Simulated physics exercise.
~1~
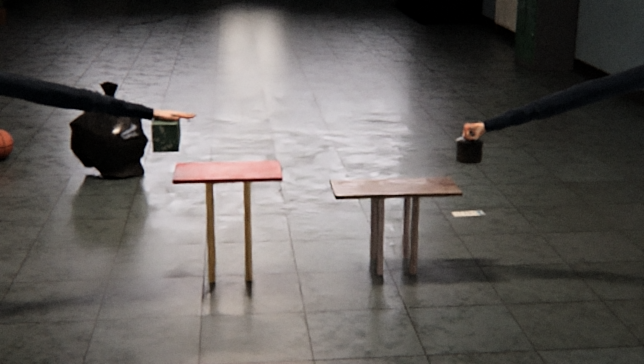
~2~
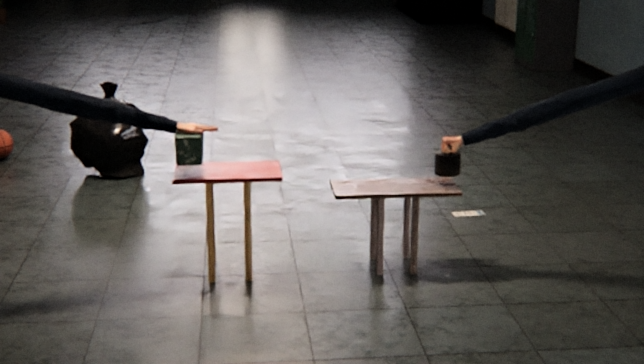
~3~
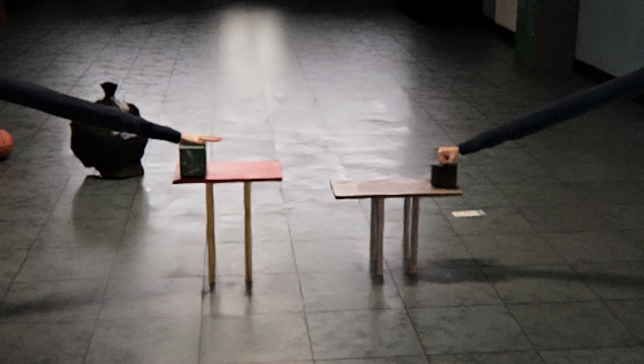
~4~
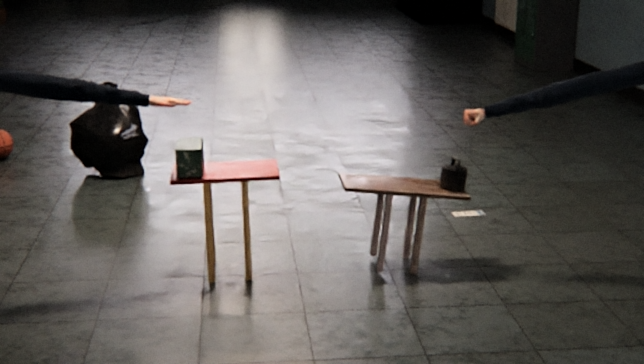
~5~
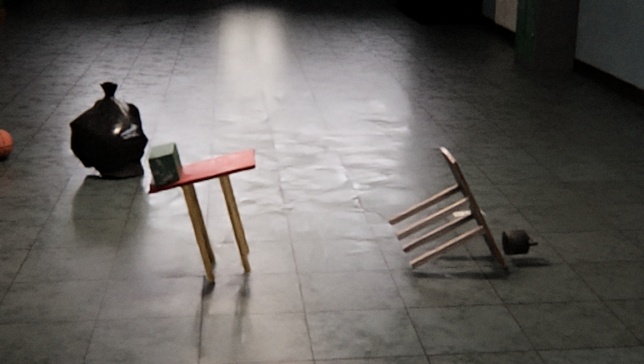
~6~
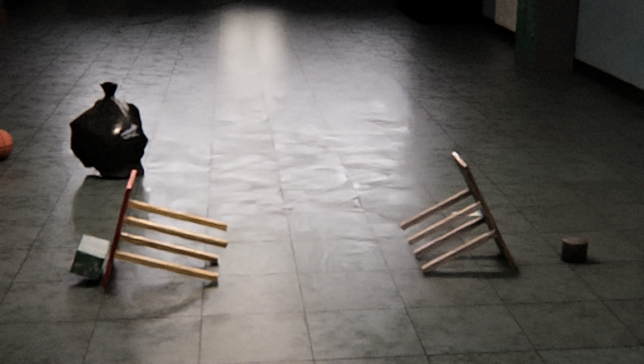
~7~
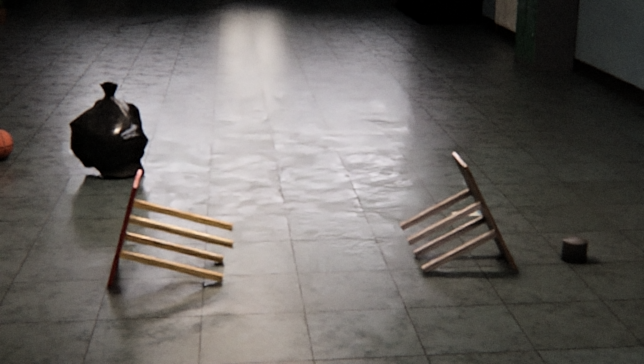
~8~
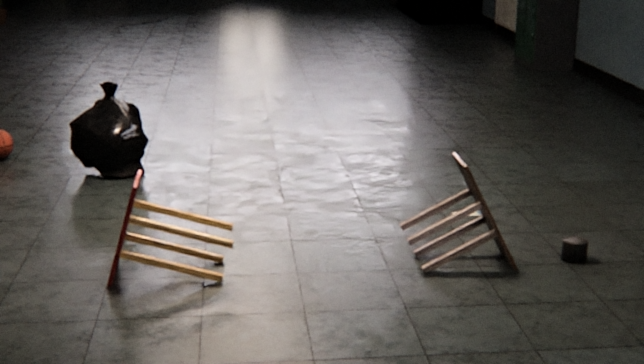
Two hands set blocks on the outer ends of two small tables, and both topple outward.
